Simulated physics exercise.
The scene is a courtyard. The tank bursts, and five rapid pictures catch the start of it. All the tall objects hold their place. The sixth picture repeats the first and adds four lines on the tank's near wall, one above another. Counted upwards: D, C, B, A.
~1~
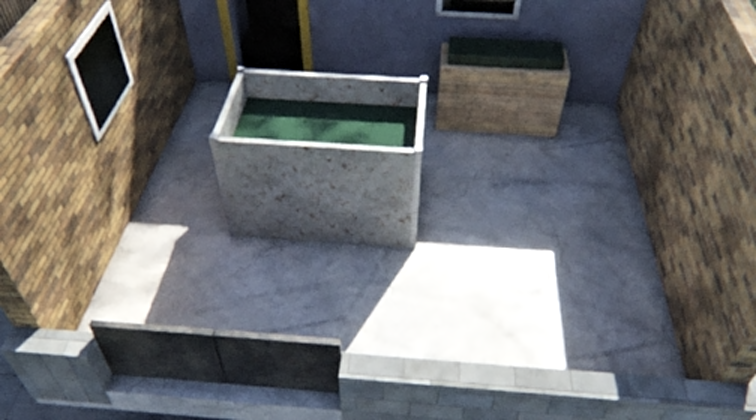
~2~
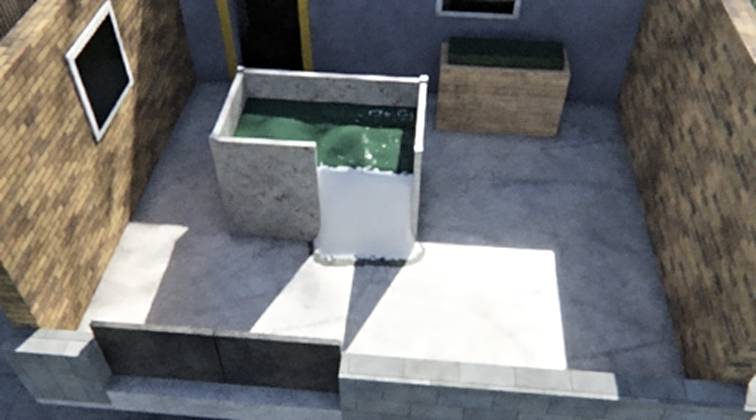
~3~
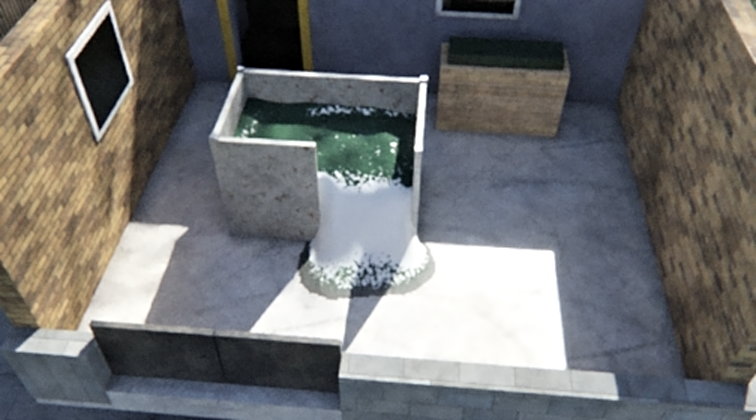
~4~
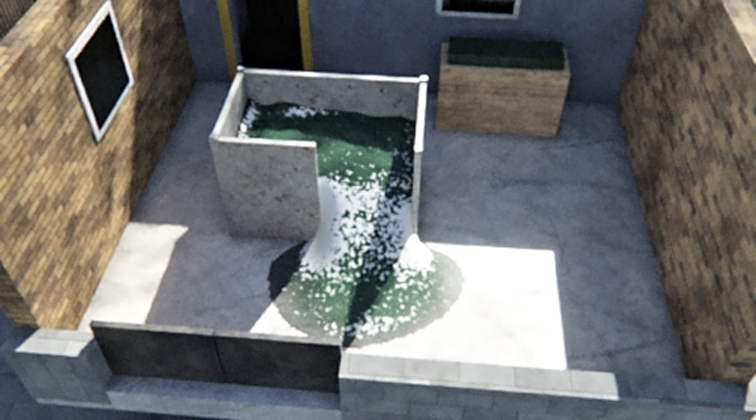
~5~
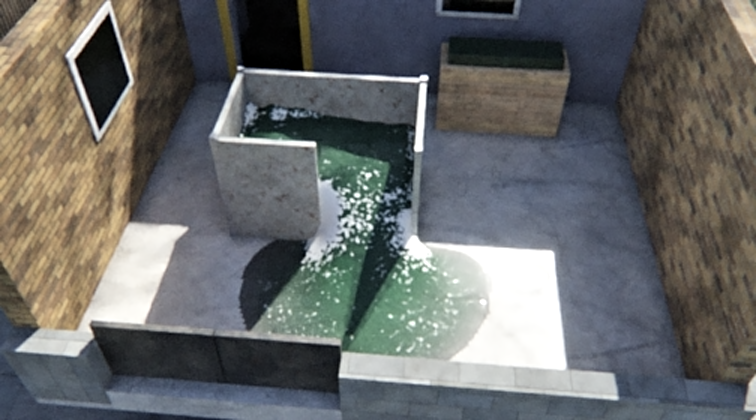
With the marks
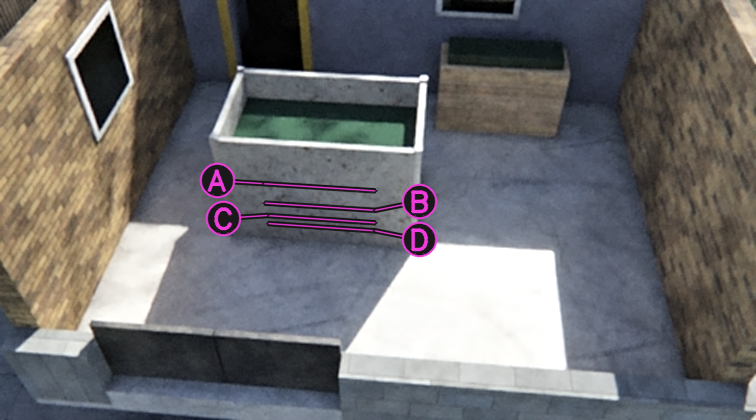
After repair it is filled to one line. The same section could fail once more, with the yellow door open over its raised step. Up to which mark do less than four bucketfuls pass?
The limit is A.
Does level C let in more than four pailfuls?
No, not at all.
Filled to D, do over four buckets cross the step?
No.
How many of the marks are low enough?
All four.
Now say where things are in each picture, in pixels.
In the first frame, water in the tank at rest, its middle at (326, 133); foot of the yellow doorway at (273, 85); shut gate at (217, 339).
In the second frame, 1 % of the ground under water, visible out to (420, 248).
In the third frame, 4 % of the ground under water, visible out to (322, 286).
In the fourth frame, 8 % of the ground under water, visible out to (442, 300).
In the fifth frame, 15 % of the ground under water, visible out to (478, 313).
In magenta, A at (318, 187); B at (319, 206); C at (320, 219); D at (321, 227); from the bottom up D, C, B, A.
Choosing A, a bucket or two gets in.
Choosing B, nothing gets over.
Choosing C, nothing gets over.
Choosing D, nothing gets over.
